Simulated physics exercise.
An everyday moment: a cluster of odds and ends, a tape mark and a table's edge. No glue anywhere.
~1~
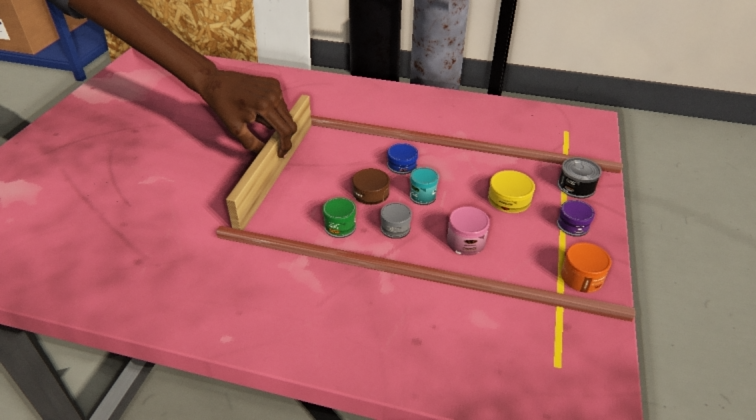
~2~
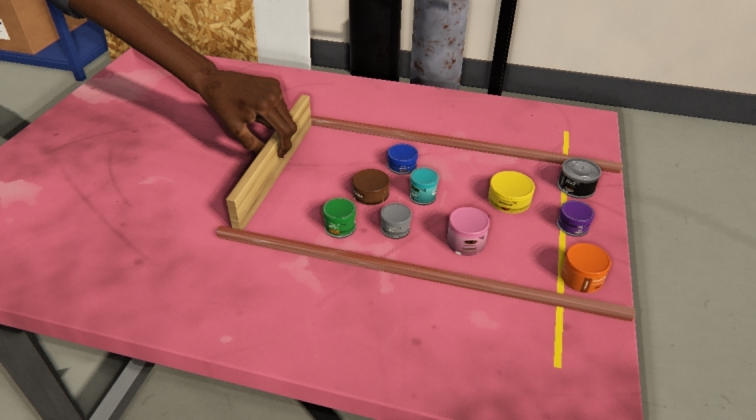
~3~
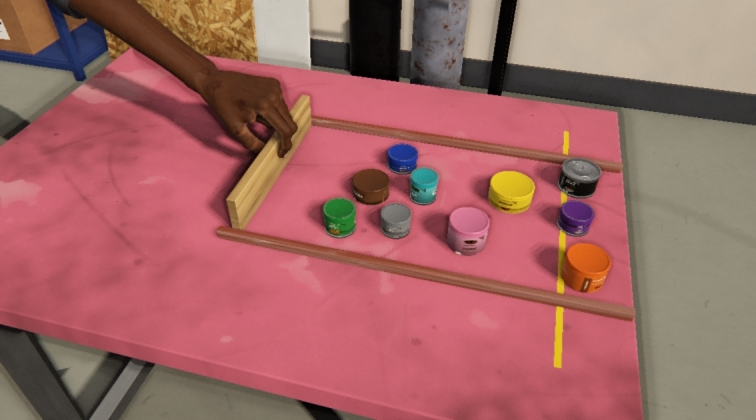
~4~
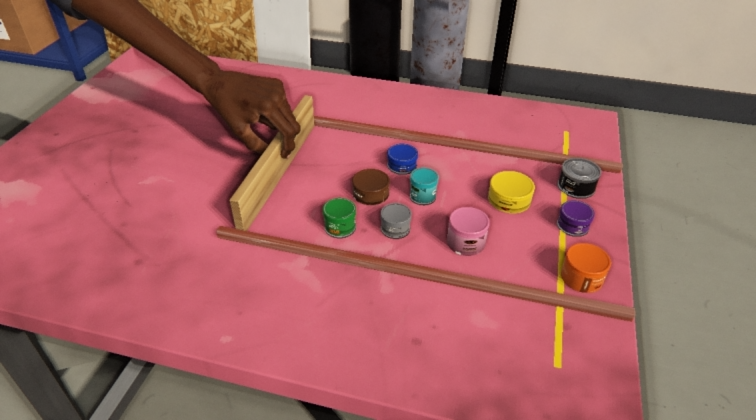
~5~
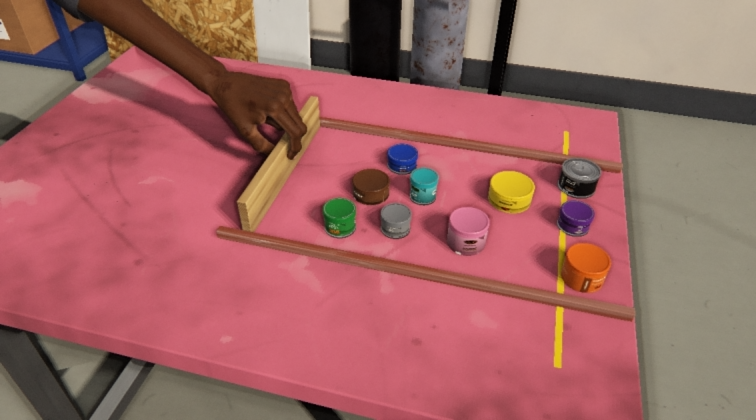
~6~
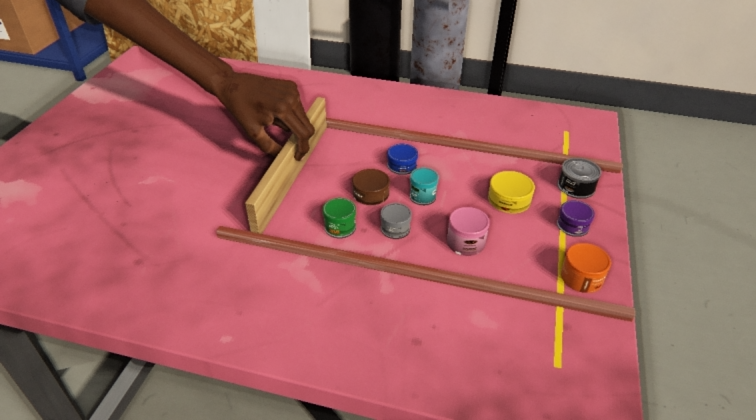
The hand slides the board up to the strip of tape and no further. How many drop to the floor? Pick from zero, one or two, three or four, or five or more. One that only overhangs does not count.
The number that fall off is one or two.
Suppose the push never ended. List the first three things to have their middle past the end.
Earliest first: The orange tub, then the purple pot, then the yellow tub.
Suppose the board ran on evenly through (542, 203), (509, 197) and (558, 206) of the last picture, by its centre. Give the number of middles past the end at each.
In that order 0, 0 and 1.
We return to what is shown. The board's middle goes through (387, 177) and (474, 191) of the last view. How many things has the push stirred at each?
First 5, then 7.
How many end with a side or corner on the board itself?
It touches 5.
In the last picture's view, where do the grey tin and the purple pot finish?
About (580, 247), and the other about (622, 228).
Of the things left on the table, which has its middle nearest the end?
That is the purple pot.
Soon after, none off yet; orange tub at rest near (585, 268); black tin at rest near (579, 178); purple pot at rest near (575, 218).
In the end, the number that fall off is one or two; gone, orange tub.
